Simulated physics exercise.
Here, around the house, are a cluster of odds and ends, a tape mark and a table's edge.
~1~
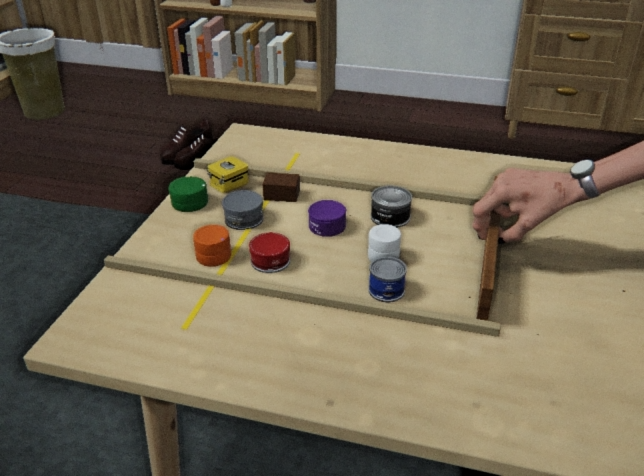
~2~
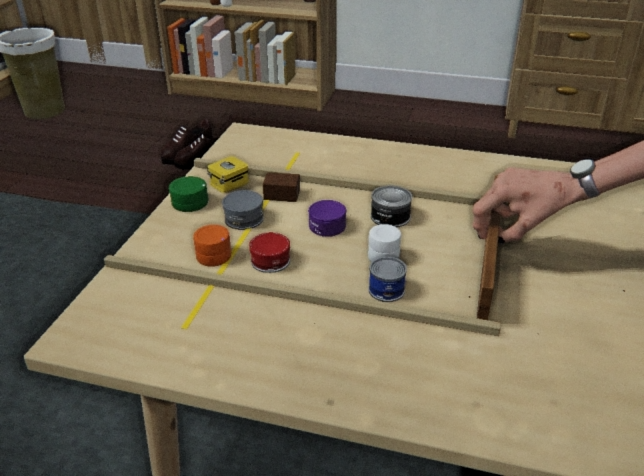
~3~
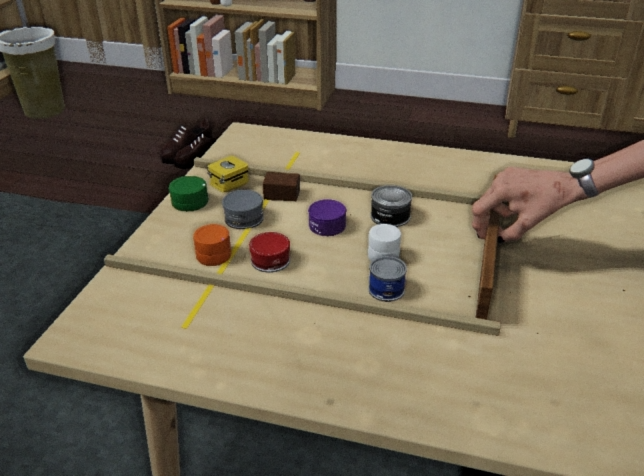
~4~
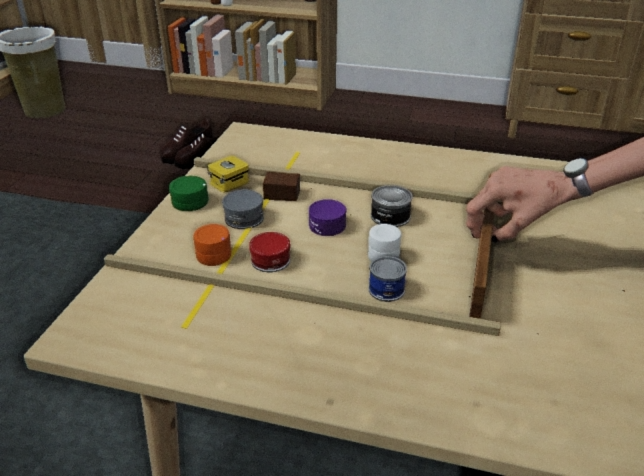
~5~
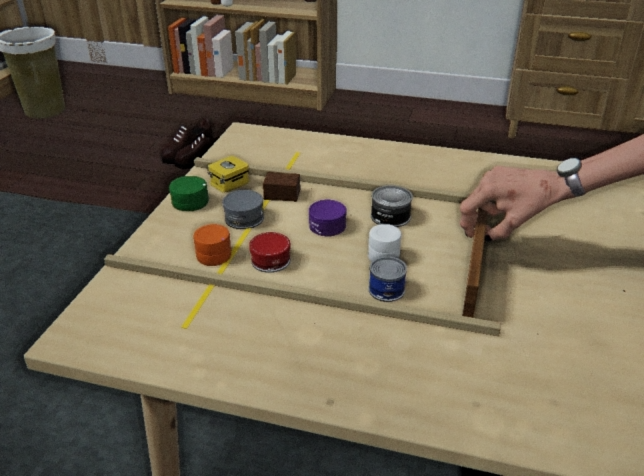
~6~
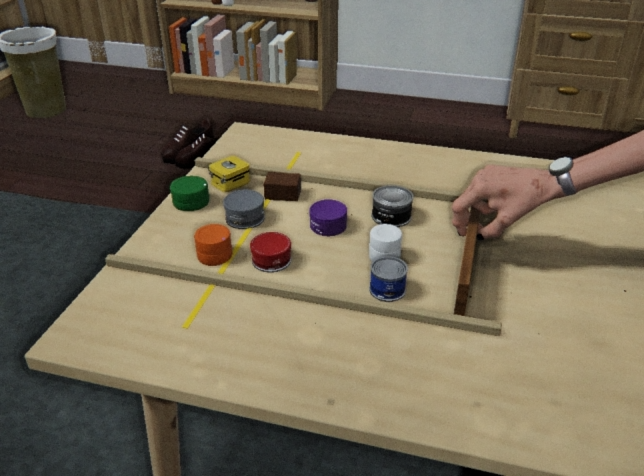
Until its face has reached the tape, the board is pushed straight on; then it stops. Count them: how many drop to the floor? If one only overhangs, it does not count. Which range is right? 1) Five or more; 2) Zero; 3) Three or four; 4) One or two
(2) Zero.
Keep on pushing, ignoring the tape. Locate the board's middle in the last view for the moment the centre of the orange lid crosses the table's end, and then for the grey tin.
First it's close to (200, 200), next close to (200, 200).
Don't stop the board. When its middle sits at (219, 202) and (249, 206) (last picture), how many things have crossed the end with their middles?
At the first spot the count is 1, and at the second it is 0.
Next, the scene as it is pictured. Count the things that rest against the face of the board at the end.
Number in contact with it: 4.
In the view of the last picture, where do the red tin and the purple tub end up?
Near (204, 238) and (240, 206).
Soon after, none off yet; green lid at rest near (190, 193); yellow case at rest near (230, 174); orange lid at rest near (214, 245).
At rest, the number that fall off is zero.
